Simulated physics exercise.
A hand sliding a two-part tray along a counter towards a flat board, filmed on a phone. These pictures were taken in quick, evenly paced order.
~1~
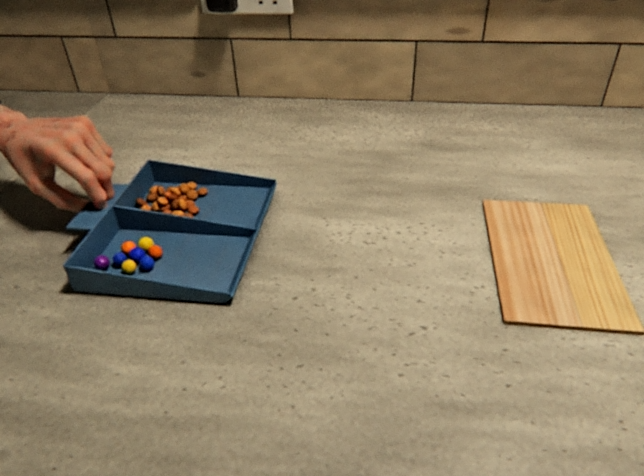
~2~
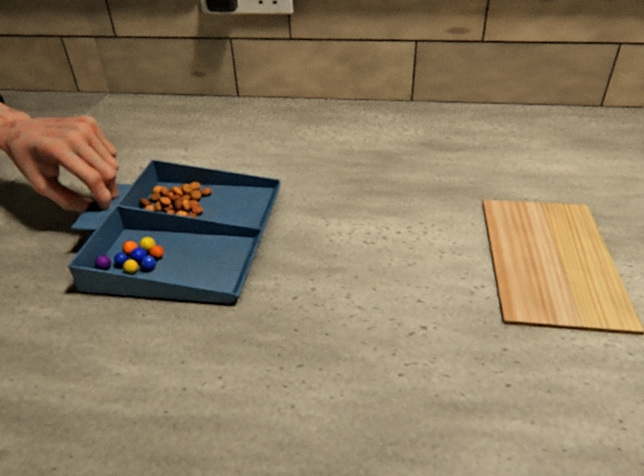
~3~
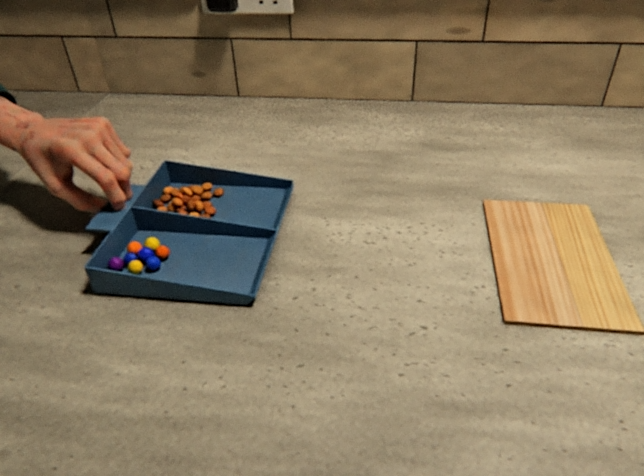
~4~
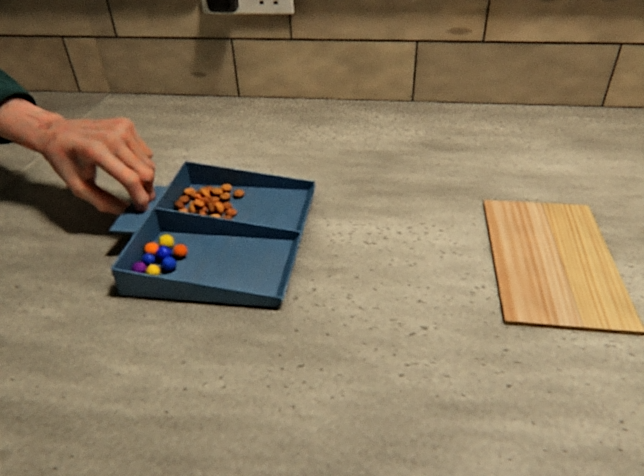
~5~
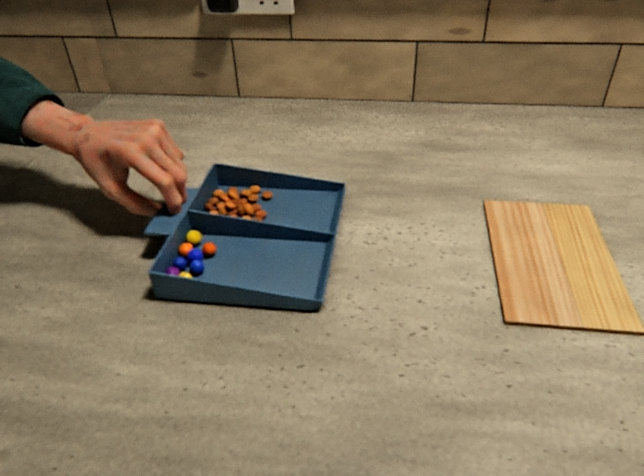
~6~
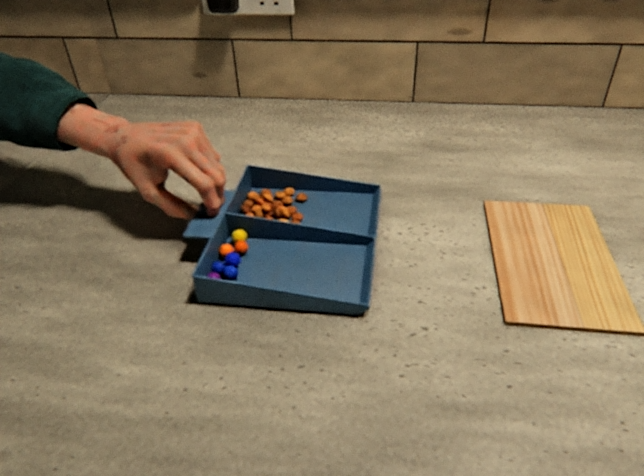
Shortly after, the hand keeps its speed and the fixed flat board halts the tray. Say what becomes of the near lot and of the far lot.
The near lot spills some over the edge, and the far lot stays put.
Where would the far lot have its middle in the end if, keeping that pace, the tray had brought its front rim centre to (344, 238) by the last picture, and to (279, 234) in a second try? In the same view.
(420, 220), then (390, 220).
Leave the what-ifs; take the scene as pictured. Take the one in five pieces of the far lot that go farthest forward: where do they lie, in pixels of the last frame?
Approx. (478, 221) px.
Then, 0.08 s on from there, tray still sliding, front rim near (432, 243); near lot all inside; far lot all inside.
Then, 0.27 s on from there, tray stopped at the flat board; near lot all inside, moved towards the front rim; far lot all inside, moved towards the front rim.
Then, 0.48 s on from there, tray stopped at the flat board; near lot near two thirds out of the tray; far lot all inside, moved towards the front rim.
In the end, tray stopped at the flat board; near lot near two thirds out of the tray; far lot all inside, moved towards the front rim.
